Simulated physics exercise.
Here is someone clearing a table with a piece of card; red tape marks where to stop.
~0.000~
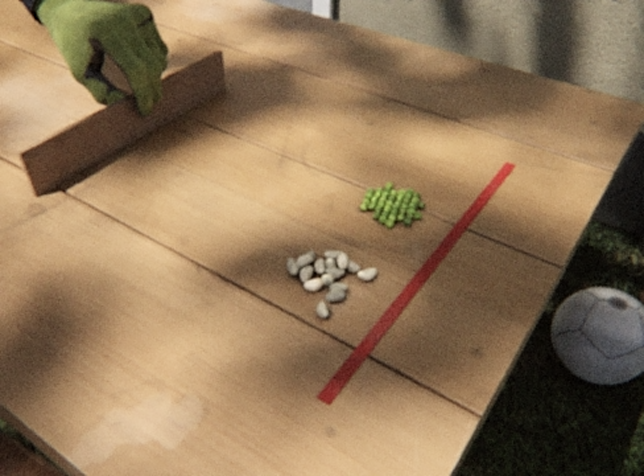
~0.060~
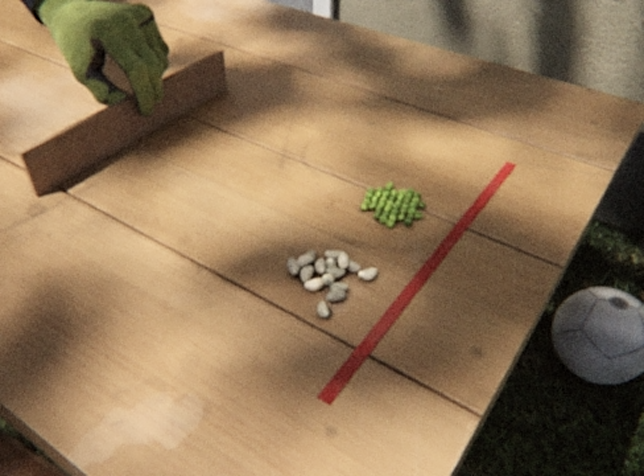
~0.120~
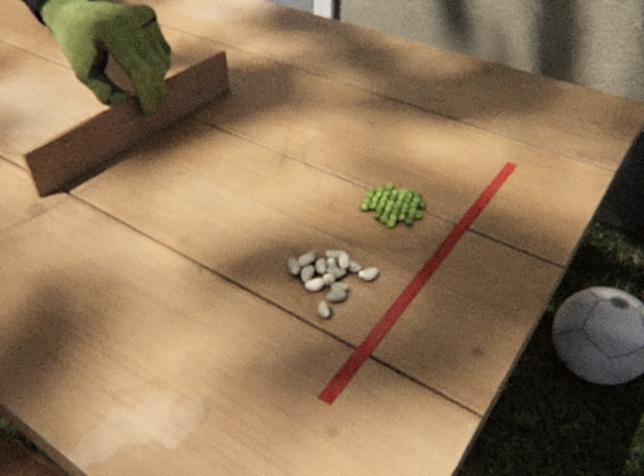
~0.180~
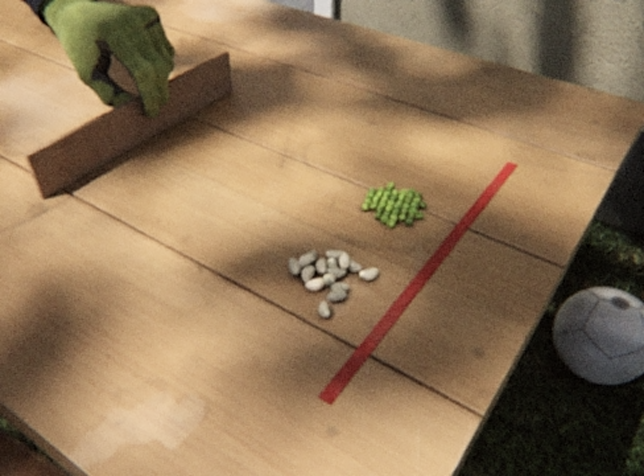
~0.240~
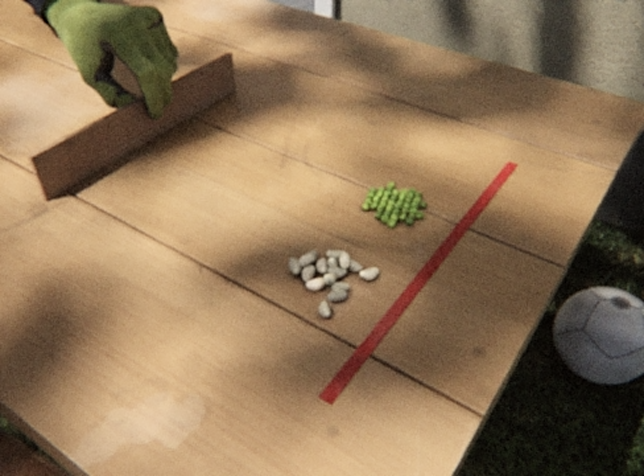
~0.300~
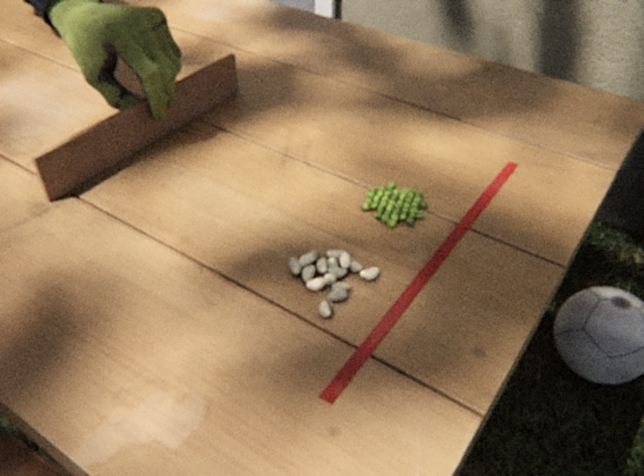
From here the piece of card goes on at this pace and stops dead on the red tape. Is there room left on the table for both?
In the end the front portion remains up there, and the back portion remains up there.
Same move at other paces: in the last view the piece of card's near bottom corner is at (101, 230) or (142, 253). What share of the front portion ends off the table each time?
About 0 and 10 per cent.
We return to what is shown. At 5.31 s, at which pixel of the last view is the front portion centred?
At about (420, 318).
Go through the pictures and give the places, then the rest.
The first frame shows piece of card near (44, 164), at rest; red tape near (504, 172), about a palm's width from the edge; edge at (540, 311); front portion near (335, 274), a few white beans; back portion near (390, 204), some dried peas.
The second frame shows piece of card near (45, 164), at rest; back portion near (390, 204).
The third frame shows piece of card near (47, 165); front portion near (336, 273).
The fourth frame shows piece of card near (51, 167); back portion near (391, 204).
The fifth frame shows piece of card near (54, 168); front portion near (337, 273).
The sixth frame shows piece of card near (57, 169); red tape near (507, 172); edge at (542, 310); front portion near (337, 273); back portion near (392, 203).
After 2.66 s, piece of card still moving, near (280, 152); front portion all on the table, its front near (370, 274); back portion all on the table, its front near (420, 215).
After 5.03 s, piece of card stopped at the red tape; front portion all on the table, its front near (442, 338); back portion all on the table, its front near (492, 242).
After 5.31 s, piece of card stopped at the red tape; front portion all on the table, its front near (442, 338); back portion all on the table, its front near (486, 254).
In the end (5.5 s), piece of card stopped at the red tape; front portion all on the table, its front near (442, 338); back portion all on the table, its front near (486, 254).
